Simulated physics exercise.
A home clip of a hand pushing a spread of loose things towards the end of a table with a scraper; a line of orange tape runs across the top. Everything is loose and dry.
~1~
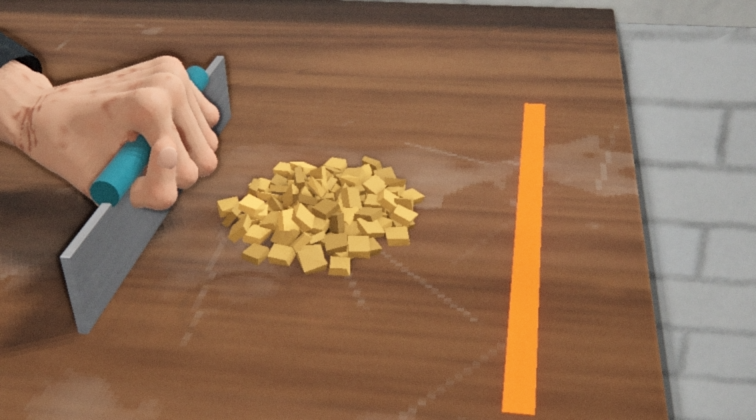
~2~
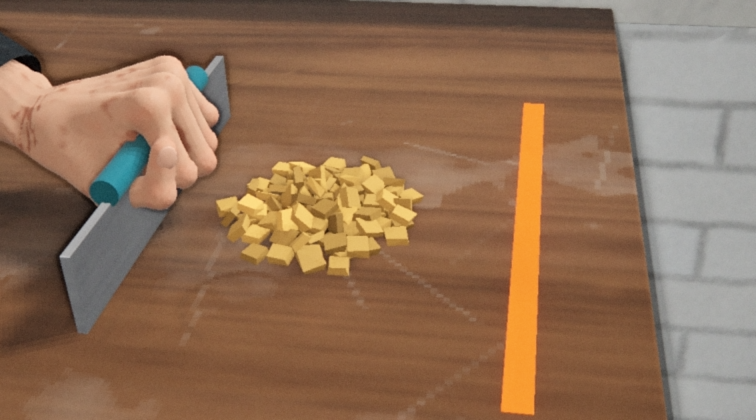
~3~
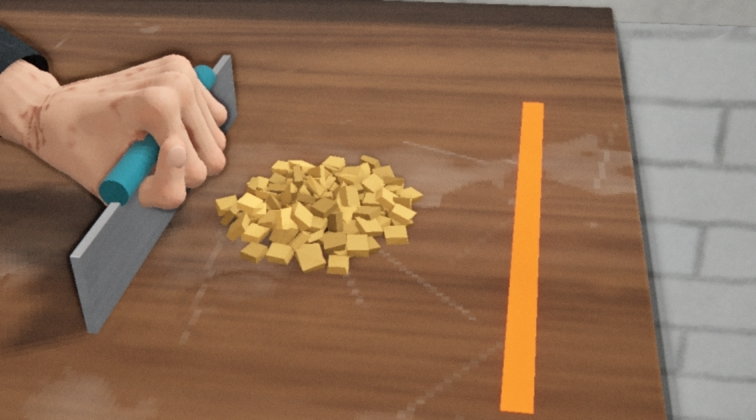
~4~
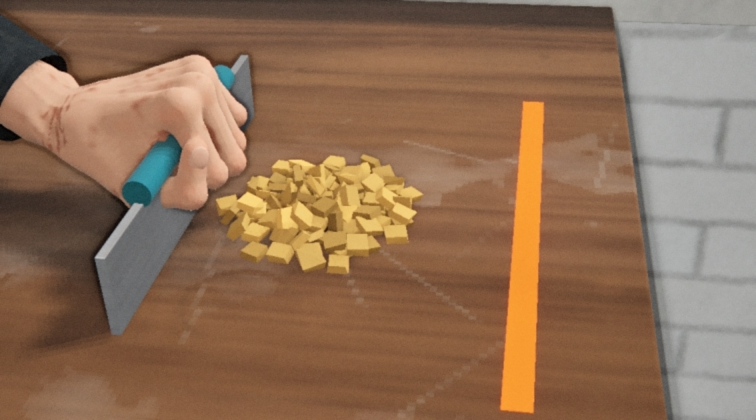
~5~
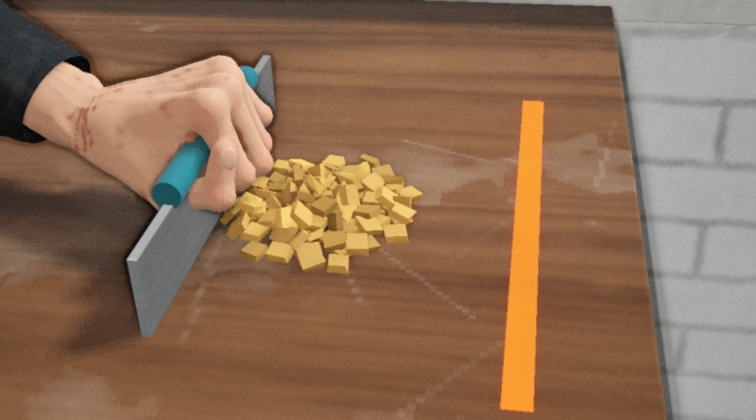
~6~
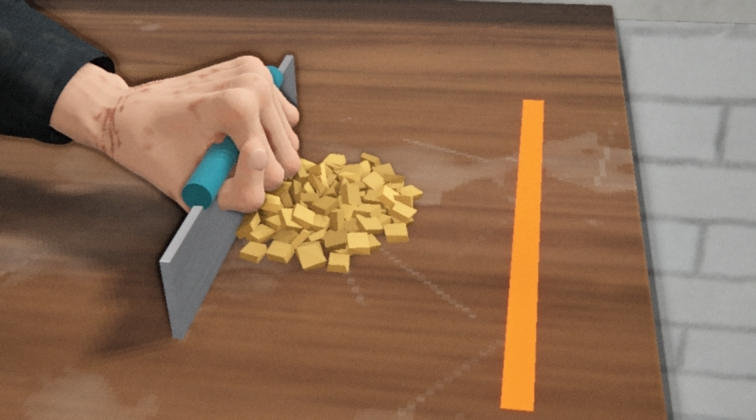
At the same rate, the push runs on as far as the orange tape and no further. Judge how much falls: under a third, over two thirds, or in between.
Under a third.
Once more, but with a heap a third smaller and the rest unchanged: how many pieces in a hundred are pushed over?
Roughly 20 %.
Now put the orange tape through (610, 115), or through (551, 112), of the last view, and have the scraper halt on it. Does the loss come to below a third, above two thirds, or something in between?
Beyond two thirds, then between a third and two thirds.
Soon after the last picture, scraper still moving, near (394, 147); heap all on the table, its front near (527, 214).
A little later, scraper stopped at the orange tape; heap a small part over the edge.
Later still, scraper stopped at the orange tape; heap about a quarter over the edge.
At rest, scraper stopped at the orange tape; heap about a quarter over the edge.
